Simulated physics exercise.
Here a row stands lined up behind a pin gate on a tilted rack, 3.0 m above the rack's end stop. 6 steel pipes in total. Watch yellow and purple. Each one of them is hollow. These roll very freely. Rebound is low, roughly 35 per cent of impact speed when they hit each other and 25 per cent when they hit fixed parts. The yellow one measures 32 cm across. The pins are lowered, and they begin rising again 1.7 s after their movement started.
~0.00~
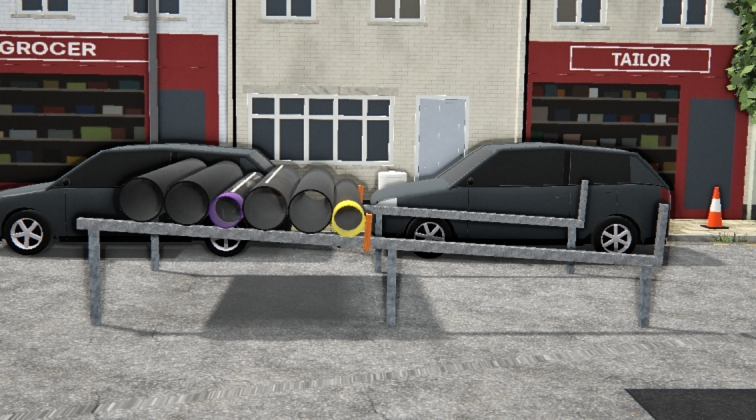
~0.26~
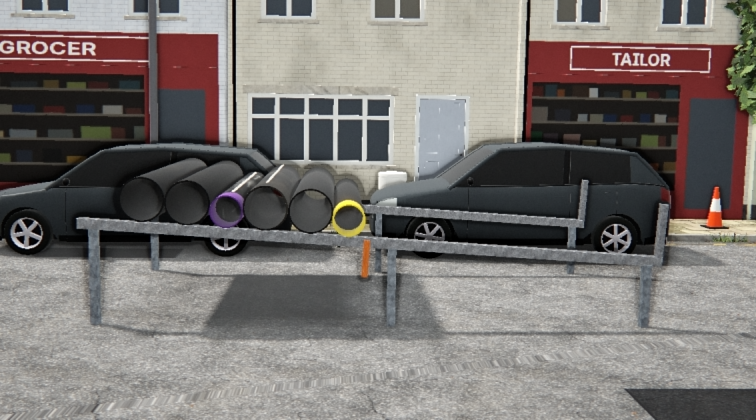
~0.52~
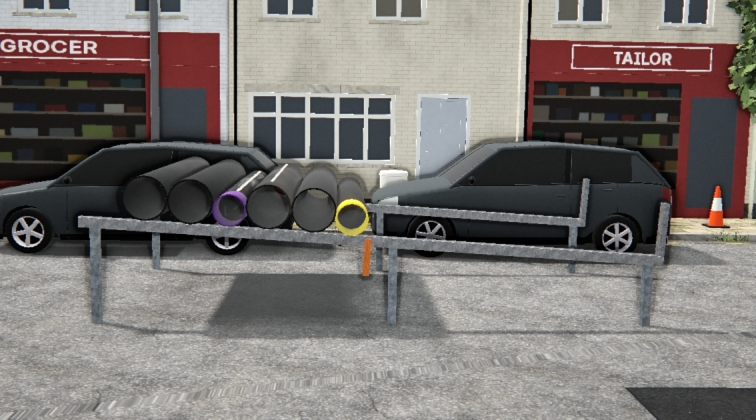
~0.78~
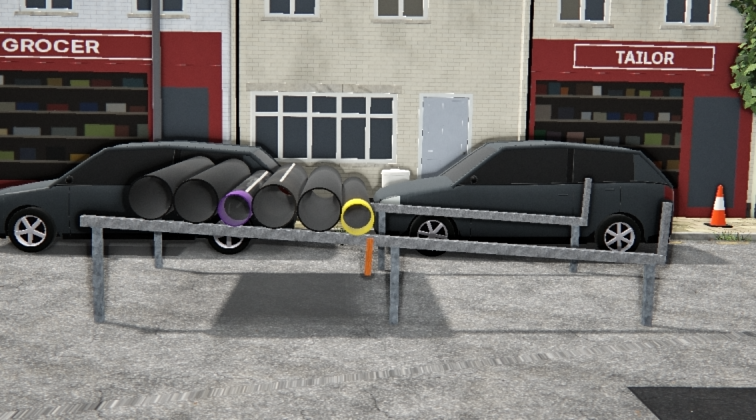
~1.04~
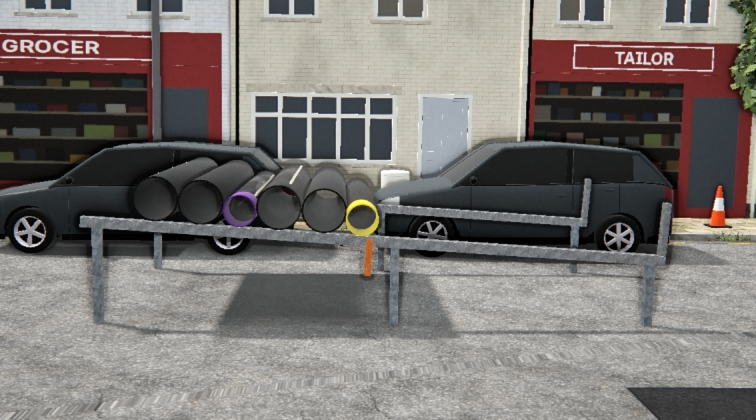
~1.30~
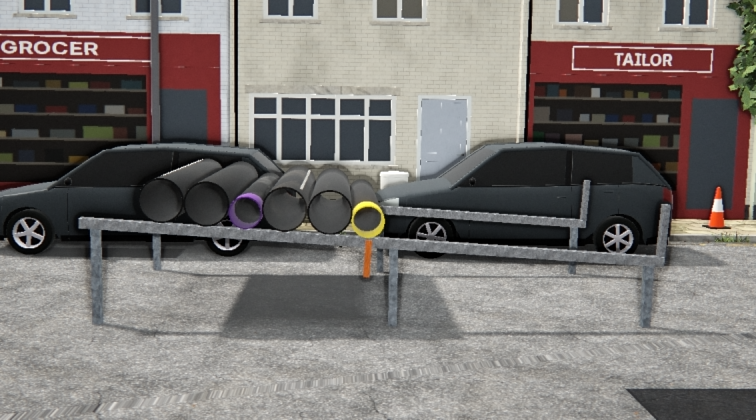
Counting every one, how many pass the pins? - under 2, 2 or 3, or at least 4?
I would say under 2.
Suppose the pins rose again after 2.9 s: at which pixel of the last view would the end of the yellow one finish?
Near pixel (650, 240).
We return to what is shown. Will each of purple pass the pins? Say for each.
Purple is stopped.
Then, 1.5 s in, yellow is on the rails, 5 cm below the pins, rolling right; purple is on the rails, 115 cm above the pins, rolling right; 1 through so far.
Then, 1.6 s in, yellow is on the rails, 10 cm below the pins, rolling right; still the same for purple; 1 through so far.
Then, 1.7 s in, yellow is on the rails, 10 cm below the pins, rolling right; purple is on the rails, 110 cm above the pins, rolling right; 1 through so far.
Then, 1.8 s in, yellow is on the rails, 15 cm below the pins, rolling right; purple is on the rails, 105 cm above the pins, rolling right; 1 through so far.
In the end (4.4 s), yellow is on the rails, 275 cm below the pins; purple is on the rails, 105 cm above the pins; 1 through so far.
